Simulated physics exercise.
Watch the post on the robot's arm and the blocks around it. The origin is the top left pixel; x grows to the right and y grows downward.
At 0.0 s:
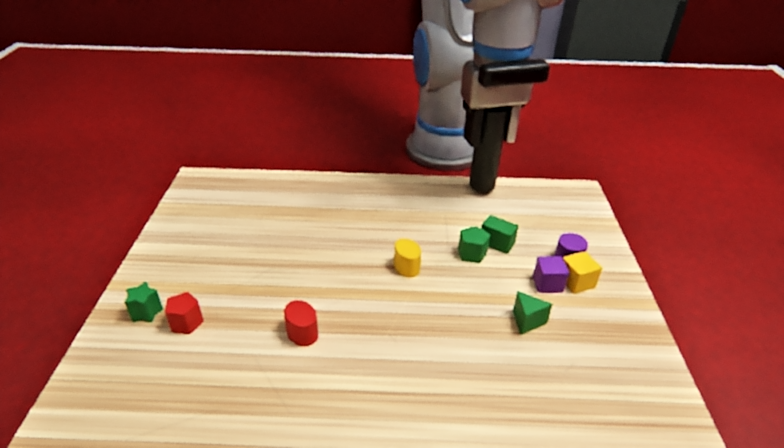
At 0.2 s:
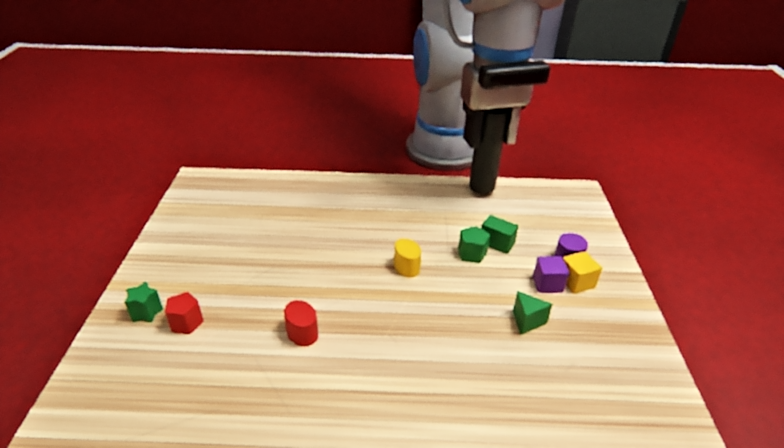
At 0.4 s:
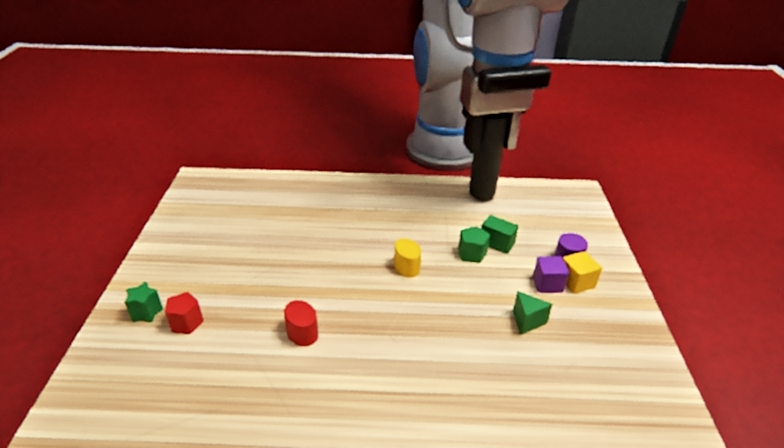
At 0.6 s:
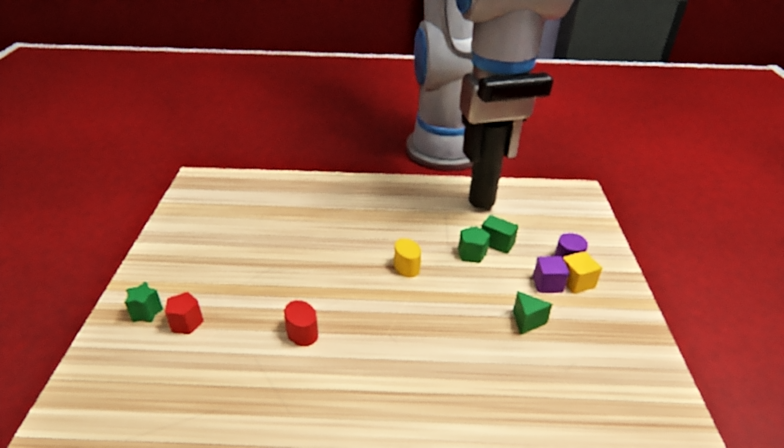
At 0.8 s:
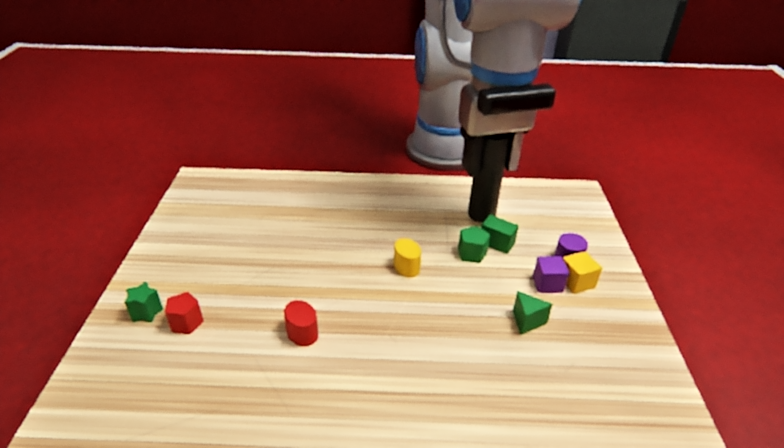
Robot arm with a dark post moving slightly forward over a wooden board toward green blocks, the scattered coloured blocks staying still.
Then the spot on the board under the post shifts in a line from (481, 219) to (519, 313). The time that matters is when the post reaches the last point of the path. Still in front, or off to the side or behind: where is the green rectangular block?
I think it loses its spot in front.
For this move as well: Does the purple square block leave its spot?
I expect so.
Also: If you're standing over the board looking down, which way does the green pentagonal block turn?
Viewed from above: Clockwise.
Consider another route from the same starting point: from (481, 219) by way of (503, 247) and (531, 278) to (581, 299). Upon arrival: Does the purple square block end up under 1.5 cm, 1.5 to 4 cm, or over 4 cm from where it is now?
The displacement of the purple square block is above 4 cm.
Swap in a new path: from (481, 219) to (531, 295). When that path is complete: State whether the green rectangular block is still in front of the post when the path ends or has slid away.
Still in front.
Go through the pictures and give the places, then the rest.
Lower end of the post at (482, 185), tops of blocks, green pentagonal block at (475, 235), green rectangular block at (500, 224), green triangular piece at (532, 303), purple square block at (553, 265), in the first frame.
Post at (482, 186), blocks as before, in the second frame.
Post at (482, 192), blocks as before, in the third frame.
Post at (482, 201), blocks as before, in the fourth frame.
Post at (482, 214), green pentagonal block at (475, 235), green rectangular block at (500, 224), green triangular piece at (532, 303), purple square block at (553, 265), in the fifth frame.
The first path, step by step. One third of the way, post at (492, 242); green pentagonal block at (473, 238), turned 15° clockwise; green rectangular block at (518, 243), turned 45° anticlockwise.
Two thirds of the way, post at (505, 272); green pentagonal block at (470, 241), turned 35° clockwise; green rectangular block at (536, 264), turned 115° anticlockwise; purple square block at (566, 271), turned 30° anticlockwise.
At the end, post at (520, 307); green pentagonal block at (470, 241), turned 35° clockwise; green rectangular block at (542, 272), turned 130° anticlockwise; green triangular piece at (539, 313), turned 40° anticlockwise; purple square block at (573, 275), turned 40° anticlockwise.
